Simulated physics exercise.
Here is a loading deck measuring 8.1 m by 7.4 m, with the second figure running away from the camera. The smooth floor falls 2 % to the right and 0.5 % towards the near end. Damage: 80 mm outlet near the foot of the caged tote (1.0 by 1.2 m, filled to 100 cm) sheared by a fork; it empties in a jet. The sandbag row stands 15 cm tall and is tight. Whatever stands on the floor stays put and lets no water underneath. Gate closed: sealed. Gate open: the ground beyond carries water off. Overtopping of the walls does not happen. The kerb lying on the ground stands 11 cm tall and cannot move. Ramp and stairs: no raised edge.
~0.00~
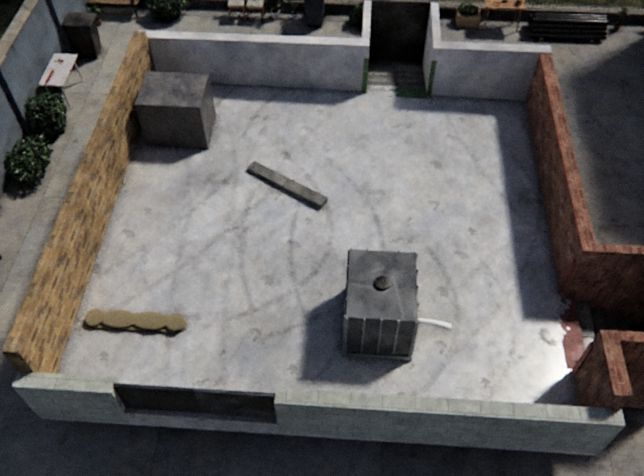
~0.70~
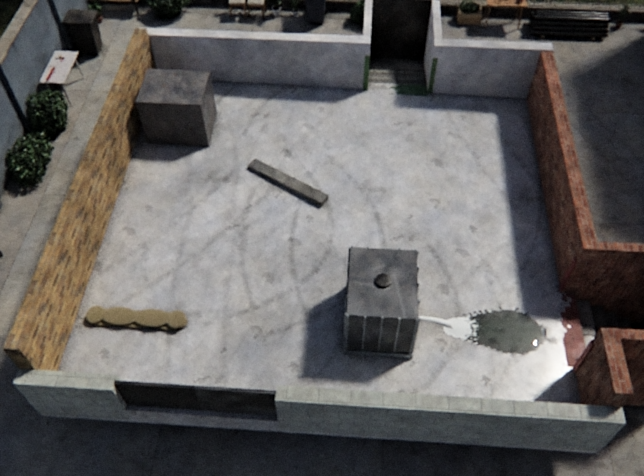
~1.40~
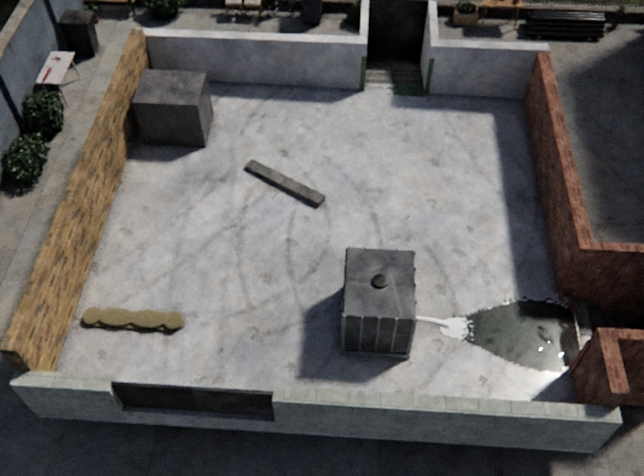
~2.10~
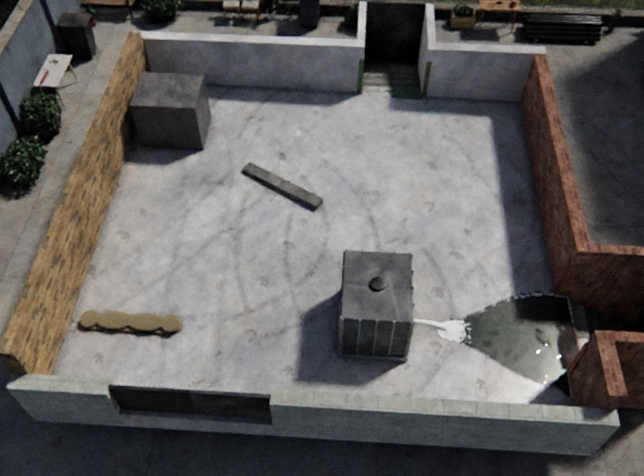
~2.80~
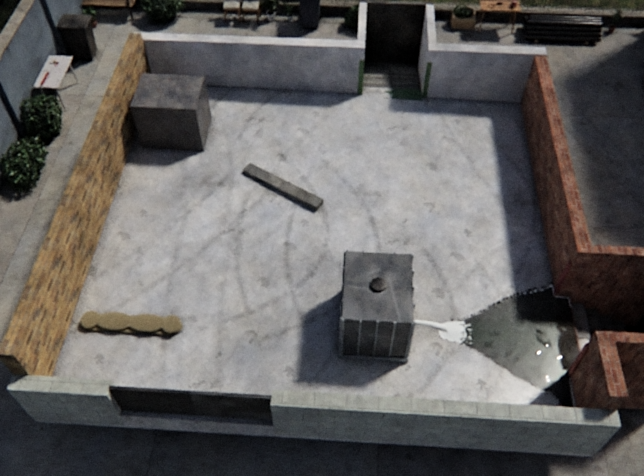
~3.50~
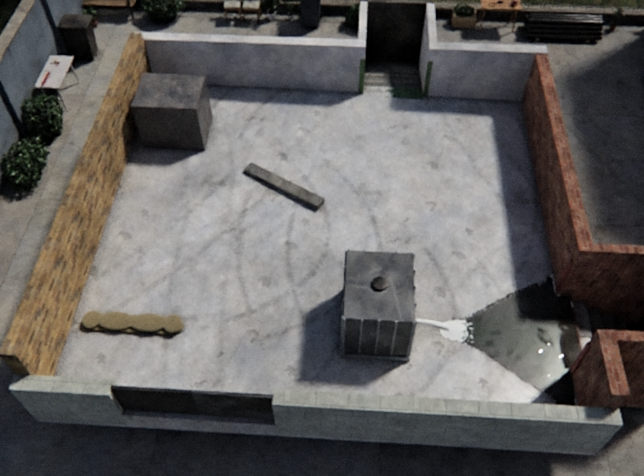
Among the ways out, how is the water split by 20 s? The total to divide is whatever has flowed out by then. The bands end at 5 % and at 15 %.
The gate takes less than 5 %; the stairwell (marked red) takes more than 15 %; the ramp down (marked green) takes not even 5 %.
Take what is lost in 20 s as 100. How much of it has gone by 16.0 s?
Roughly 80 per cent.
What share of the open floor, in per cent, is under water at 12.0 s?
Near 5 per cent of the floor.
After 5.0 s water covers 5 % of the floor and is deepest (3 cm) near (458, 327); gone so far, the gate 0 %, the stairwell (marked red) 16 %, the ramp down (marked green) 0 %.
After 8.0 s water covers 5 % of the floor and is deepest (3 cm) near (458, 327); gone so far, the gate 0 %, the stairwell (marked red) 30 %, the ramp down (marked green) 0 %.
After 12.0 s water covers 5 % of the floor and is deepest (3 cm) near (447, 327); gone so far, the gate 0 %, the stairwell (marked red) 47 %, the ramp down (marked green) 0 %.
After 16.0 s water covers 5 % of the floor and is deepest (3 cm) near (447, 327); gone so far, the gate 0 %, the stairwell (marked red) 64 %, the ramp down (marked green) 0 %.
After 20.0 s water covers 5 % of the floor and is deepest (3 cm) near (447, 327); gone so far, the gate 0 %, the stairwell (marked red) 81 %, the ramp down (marked green) 0 %.
